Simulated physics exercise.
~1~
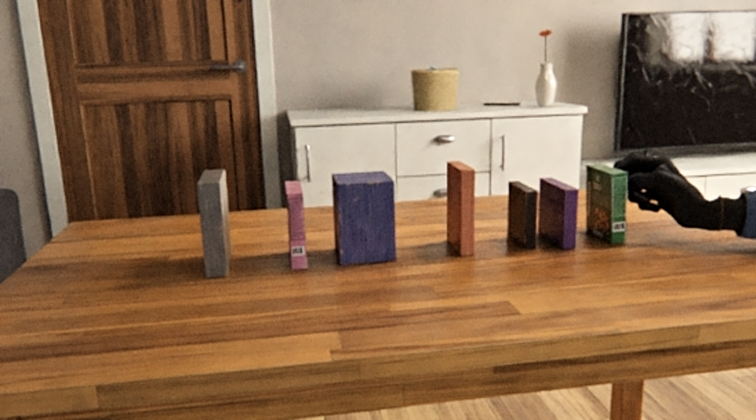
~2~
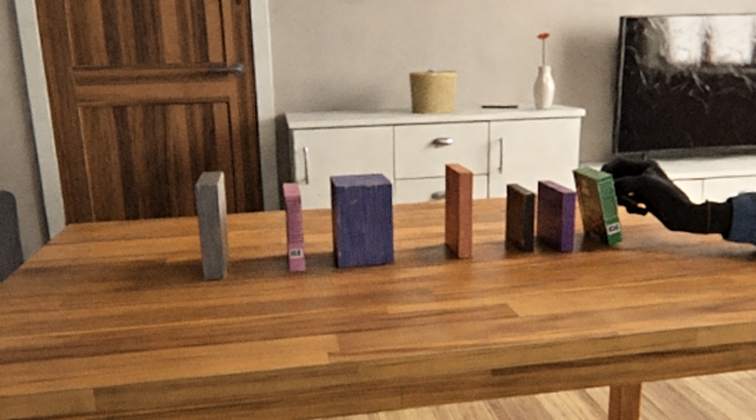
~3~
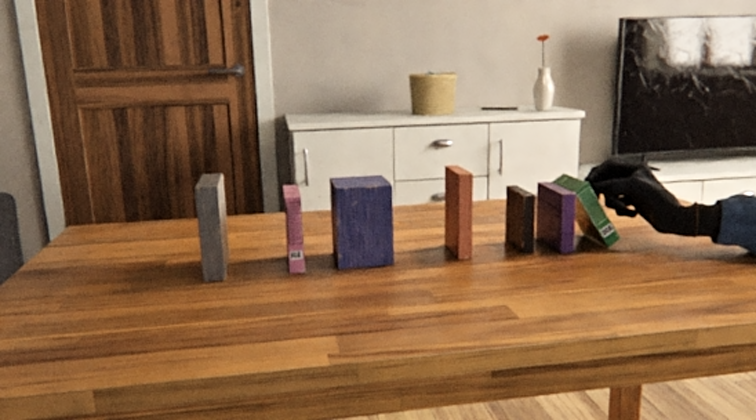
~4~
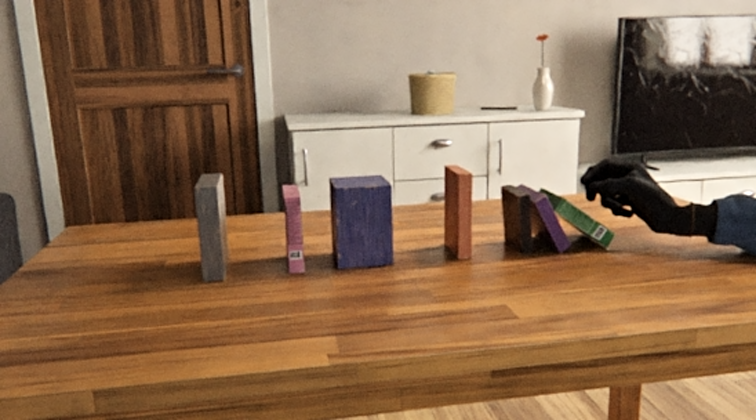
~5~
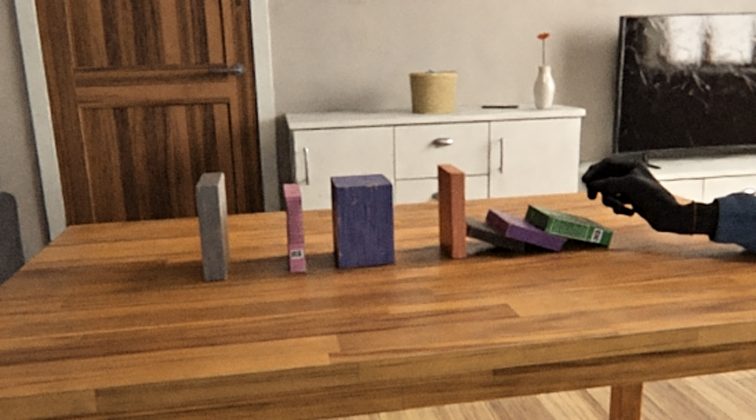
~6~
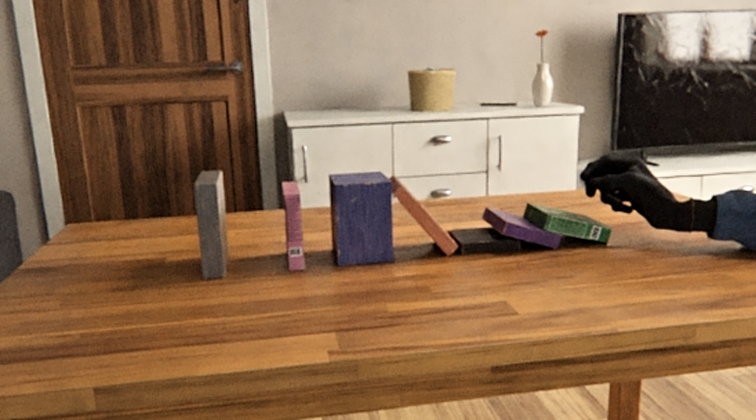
A dark-gloved hand at the right tips a green packet leftward on a wooden table, seen from the front in a room with a door, a white cabinet and a dark screen behind. To its left stand a purple block, a black block, an orange block, a wide blue block, a pink packet and a grey board. The green packet leans into the purple block, which topples against the black one while the hand stays still. The black block falls flat and knocks the orange block, which finally leans against the blue block. The blue block, pink packet and grey board remain upright.
